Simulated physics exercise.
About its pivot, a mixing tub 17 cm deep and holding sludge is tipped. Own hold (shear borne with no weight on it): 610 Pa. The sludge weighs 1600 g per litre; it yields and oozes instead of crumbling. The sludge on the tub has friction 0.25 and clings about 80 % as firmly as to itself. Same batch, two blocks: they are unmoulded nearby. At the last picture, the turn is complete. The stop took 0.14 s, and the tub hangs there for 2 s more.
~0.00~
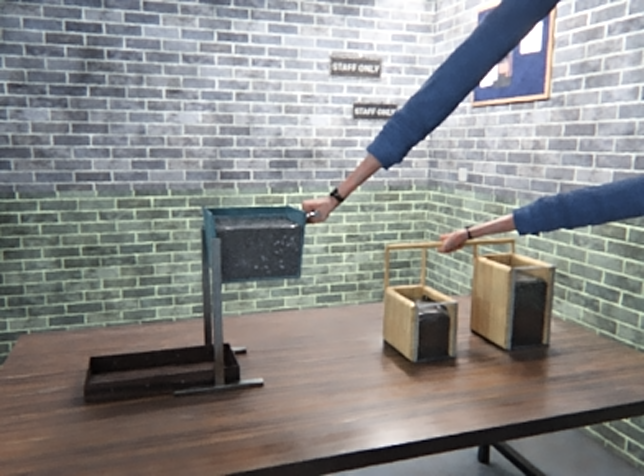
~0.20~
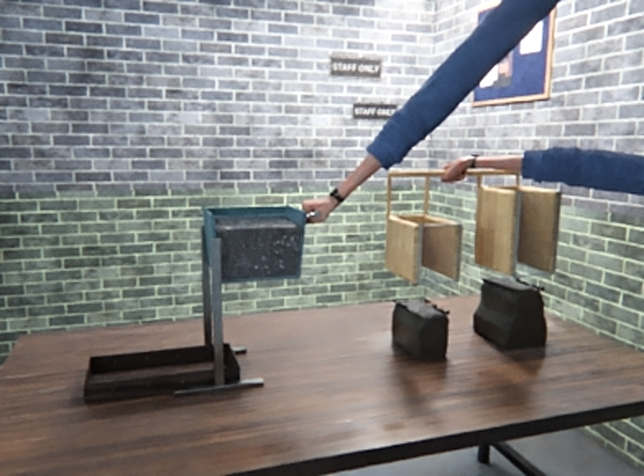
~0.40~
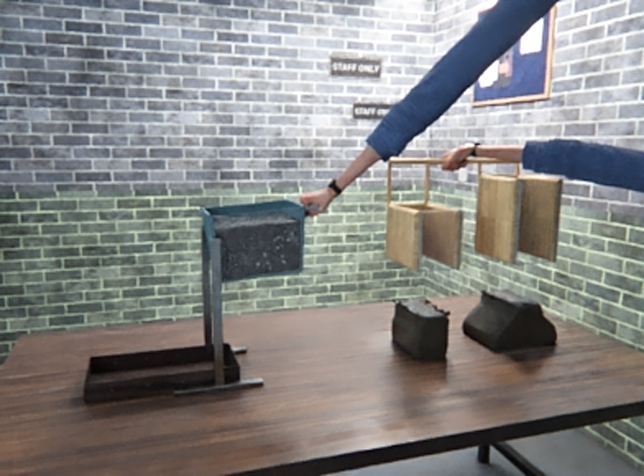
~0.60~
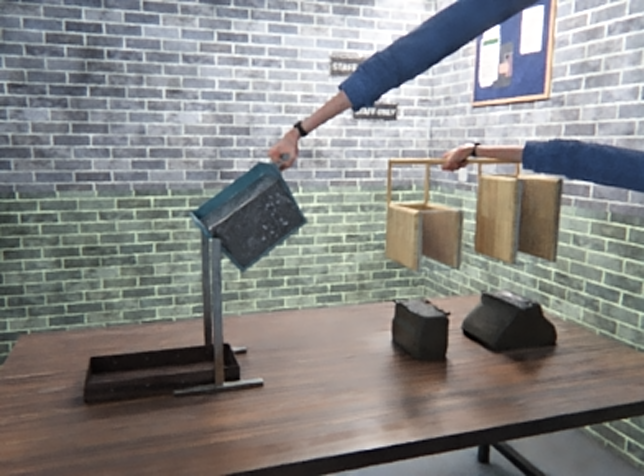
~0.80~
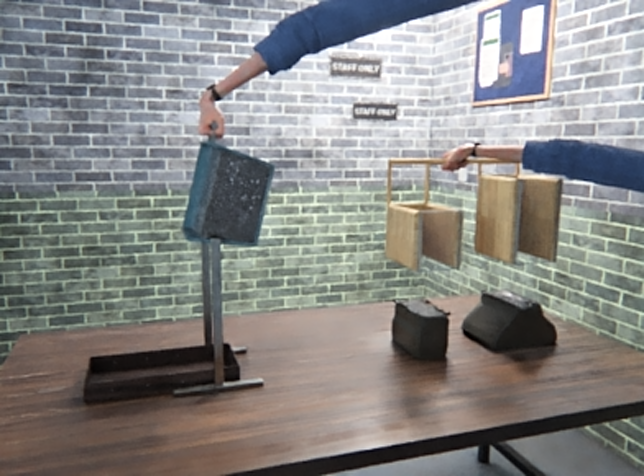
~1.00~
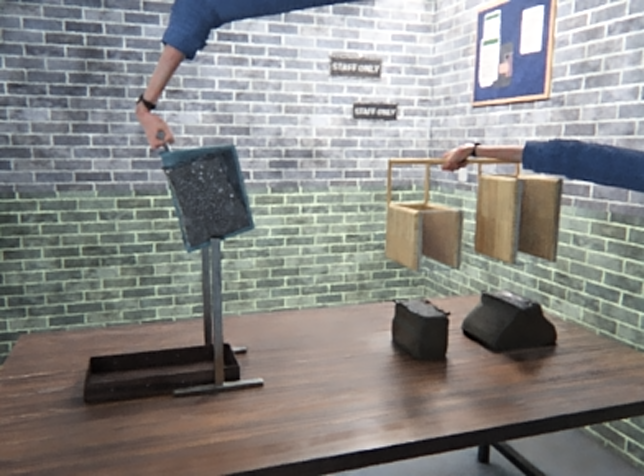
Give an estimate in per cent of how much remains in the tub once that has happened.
0 %.
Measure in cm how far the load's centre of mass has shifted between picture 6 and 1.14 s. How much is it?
Measured shift, roughly 9 cm.
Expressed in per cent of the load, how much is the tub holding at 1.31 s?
It's something like 25 % of the original load.
After 1.14 s, the tub is at 103 degrees and holds 56 %.
After 1.31 s, the tub is at 103 degrees and holds 25 %.
After 1.48 s, the tub is at 103 degrees and holds 10 %.
After 1.65 s, the tub is at 103 degrees and holds 0 %.
After 3.00 s, at the end, the tub is at 103 degrees and holds 0 %.
